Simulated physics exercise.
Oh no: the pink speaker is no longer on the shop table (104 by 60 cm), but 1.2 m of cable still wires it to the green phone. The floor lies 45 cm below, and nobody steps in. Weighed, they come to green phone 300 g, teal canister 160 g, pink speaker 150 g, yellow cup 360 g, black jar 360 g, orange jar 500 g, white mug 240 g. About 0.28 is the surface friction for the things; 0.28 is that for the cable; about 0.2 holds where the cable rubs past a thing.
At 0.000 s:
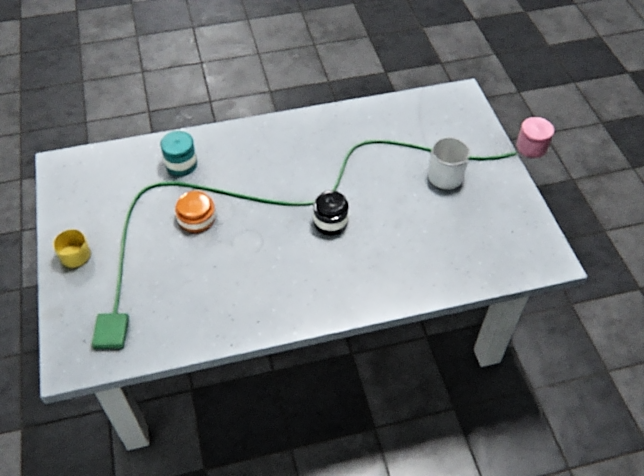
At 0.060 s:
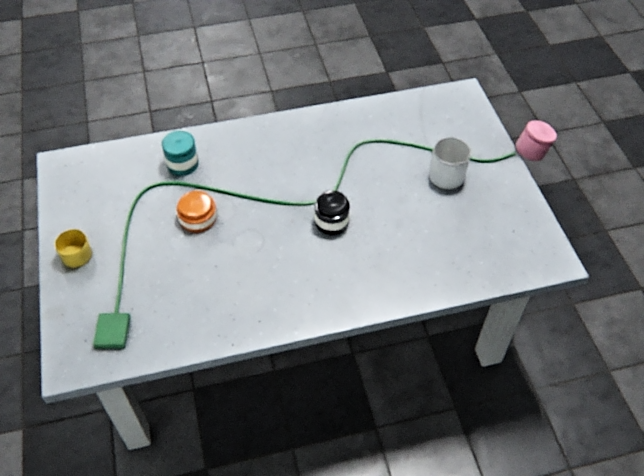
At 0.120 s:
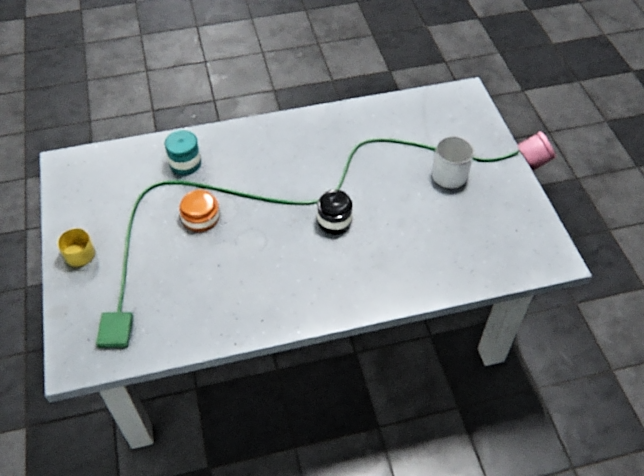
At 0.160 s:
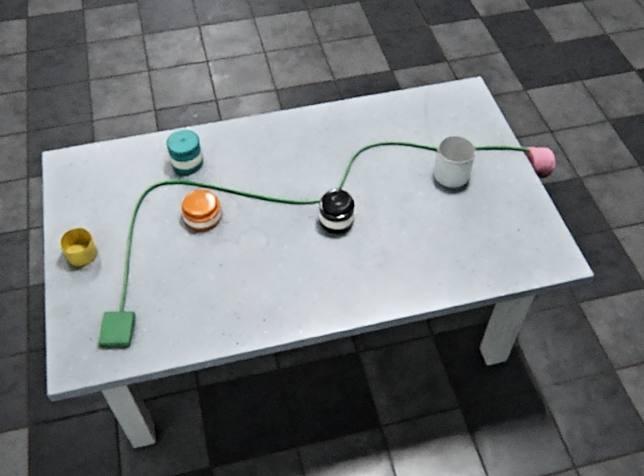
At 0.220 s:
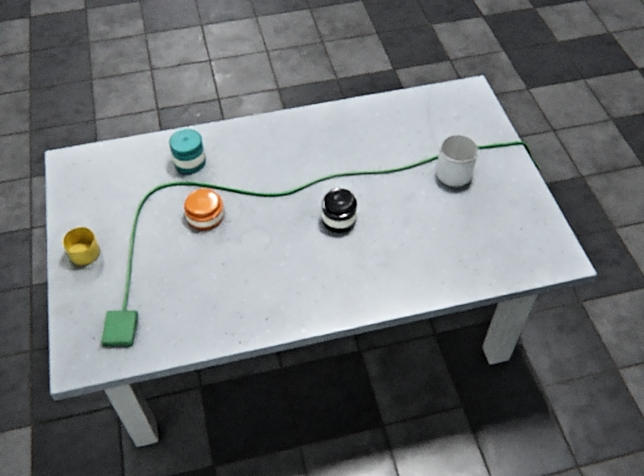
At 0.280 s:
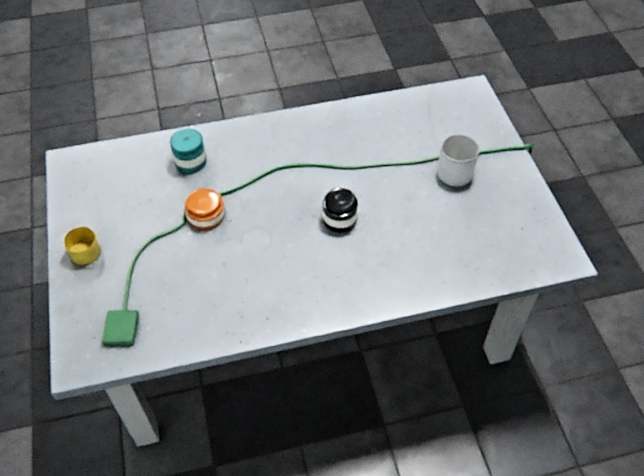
A white table stands still as the pink speaker tips off its right edge, pulling the green cable straighter.
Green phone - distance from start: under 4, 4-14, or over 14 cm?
4-14 cm.
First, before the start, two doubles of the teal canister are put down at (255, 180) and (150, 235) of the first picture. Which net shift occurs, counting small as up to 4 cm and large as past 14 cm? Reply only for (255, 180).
Slight.
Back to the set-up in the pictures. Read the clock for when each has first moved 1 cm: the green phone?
The green phone gets there close to 0.36 s.
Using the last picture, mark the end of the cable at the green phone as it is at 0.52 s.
In the last view it is close to (152, 289).
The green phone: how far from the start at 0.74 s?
By then the green phone has moved close to 8 cm.
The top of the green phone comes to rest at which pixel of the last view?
It comes to rest close to (147, 282).
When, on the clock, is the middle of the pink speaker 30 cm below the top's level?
Estimate: About 0.55 s.
By 0.5 s, the cable's tail end at (152, 289); green phone 6 cm off its start, pink speaker over the edge, orange jar 2 cm off its start.
By 0.7 s, the cable's tail end at (153, 277); green phone 9 cm off its start, pink speaker over the edge, orange jar 2 cm off its start.
By 1.0 s, the cable's tail end at (157, 271); green phone 10 cm off its start at (147, 282), pink speaker over the edge, orange jar 3 cm off its start at (212, 207).
By 1.2 s, the cable's tail end at (157, 271); green phone 10 cm off its start, pink speaker over the edge, orange jar 3 cm off its start.
By 2.4 s, the cable's tail end at (157, 271); green phone 10 cm off its start at (147, 282), pink speaker over the edge, orange jar 3 cm off its start at (212, 207).
